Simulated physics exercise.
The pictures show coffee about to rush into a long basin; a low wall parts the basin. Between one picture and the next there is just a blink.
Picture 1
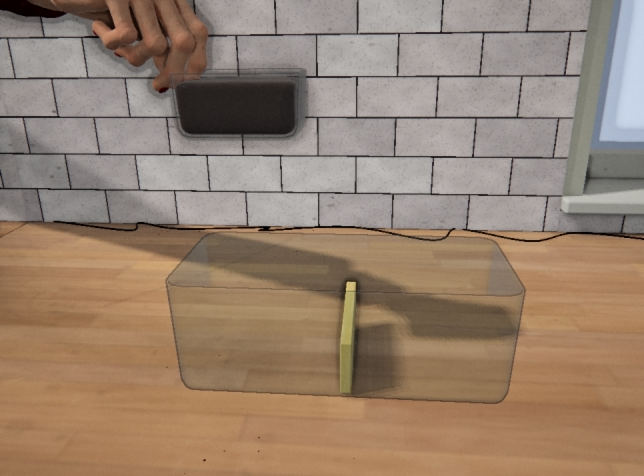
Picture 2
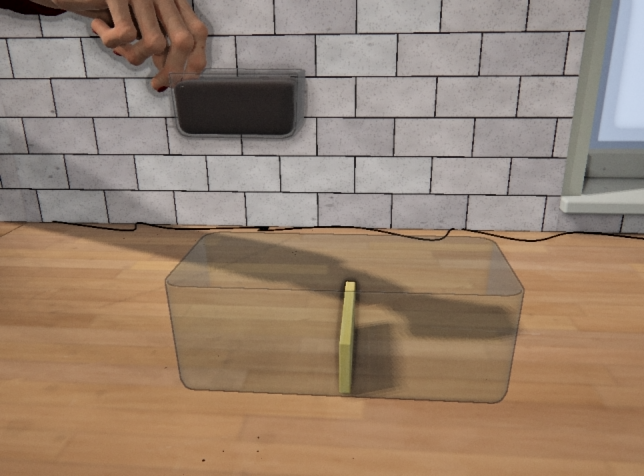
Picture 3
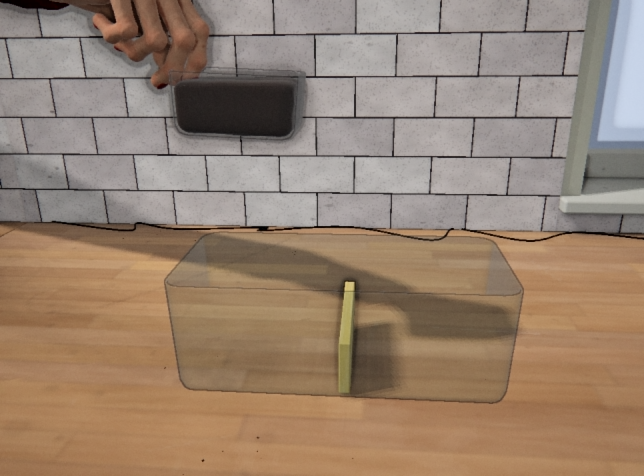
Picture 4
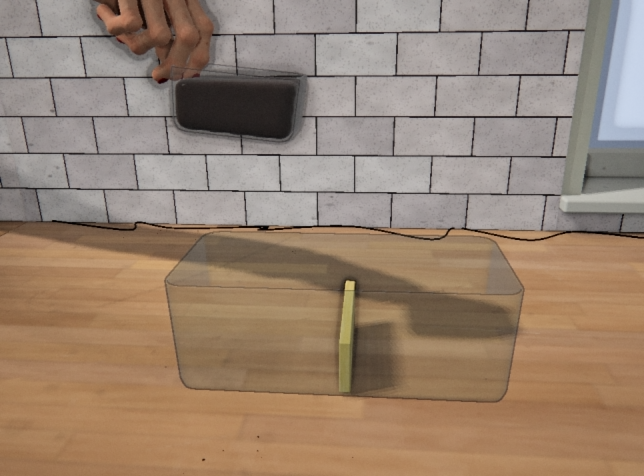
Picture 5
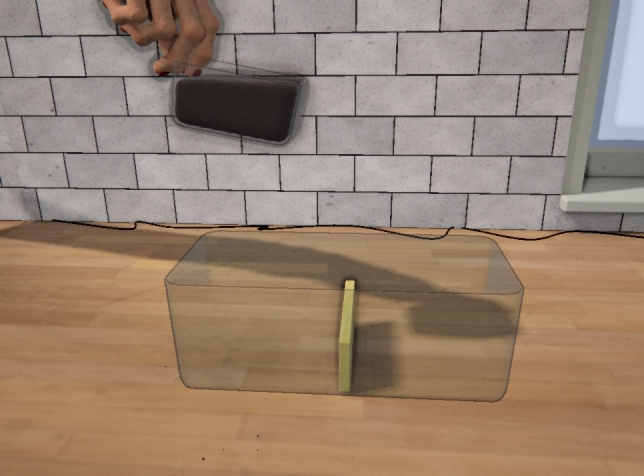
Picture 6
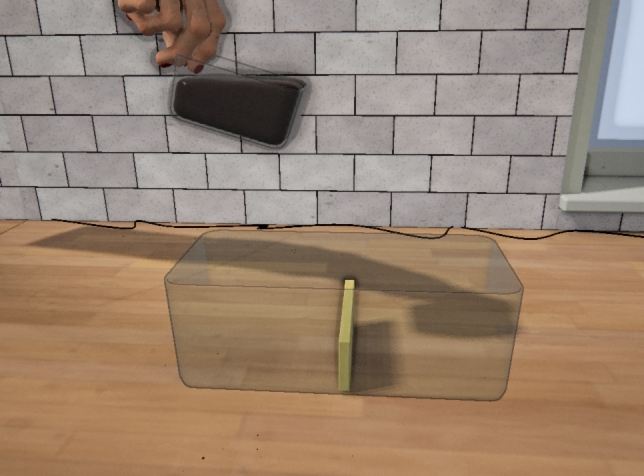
Against a white brick wall above a wooden surface, a hand moves slightly right beside a small dark container, which gradually tilts down to the right over a long, clear basin with a low yellowish wall across its middle.
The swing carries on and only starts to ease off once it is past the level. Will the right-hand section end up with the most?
Yes.
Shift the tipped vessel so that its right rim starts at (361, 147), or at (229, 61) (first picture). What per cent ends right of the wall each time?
The first start yields 95 per cent, the second 0 per cent.
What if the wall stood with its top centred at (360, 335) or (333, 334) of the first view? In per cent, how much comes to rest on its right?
Estimated: 65 % first, 75 % second.
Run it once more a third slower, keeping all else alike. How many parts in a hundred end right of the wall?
I'd estimate about 70 percent ends up there.
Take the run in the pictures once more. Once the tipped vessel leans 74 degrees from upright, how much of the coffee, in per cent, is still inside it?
It works out to close to 35 percent.
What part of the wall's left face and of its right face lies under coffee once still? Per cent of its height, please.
10 per cent left, 20 per cent right.
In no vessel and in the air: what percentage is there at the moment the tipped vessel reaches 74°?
Around 45 %.
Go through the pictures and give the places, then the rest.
In the first picture, it leans 0°; its right rim is at (301, 73); the coffee meets the walls at (187, 82) and (300, 81); the long basin's rim runs from (187, 257) to (509, 265); the wall's top is at (349, 310).
In the second picture, it leans 1°; its right rim is at (300, 74); the coffee meets the walls at (186, 81) and (299, 81).
In the third picture, it leans 3°; its right rim is at (301, 76); the coffee meets the walls at (186, 81) and (300, 82).
In the fourth picture, it leans 6°; its right rim is at (302, 80); the coffee meets the walls at (187, 79) and (300, 82).
In the fifth picture, it leans 11°; its right rim is at (304, 84); the coffee meets the walls at (188, 79) and (302, 83).
In the sixth picture, it leans 17°; its right rim is at (305, 90); the coffee meets the walls at (188, 78) and (306, 83); 1 per cent is over the edge.
A moment on, the tilt is 74° and 33 per cent is still to pour, 2 is left of the wall and 18 right of it.
Next, the tilt is 102° and 6 per cent is still to pour, 12 is left of the wall and 74 right of it.
Then the tilt is 103° and 0 per cent is still to pour, 23 is left of the wall and 74 right of it.
Later the tilt is 103° and 0 per cent is still to pour, 25 is left of the wall and 74 right of it.
At rest 25 per cent lies left of the wall, 74 right of it and 1 outside.
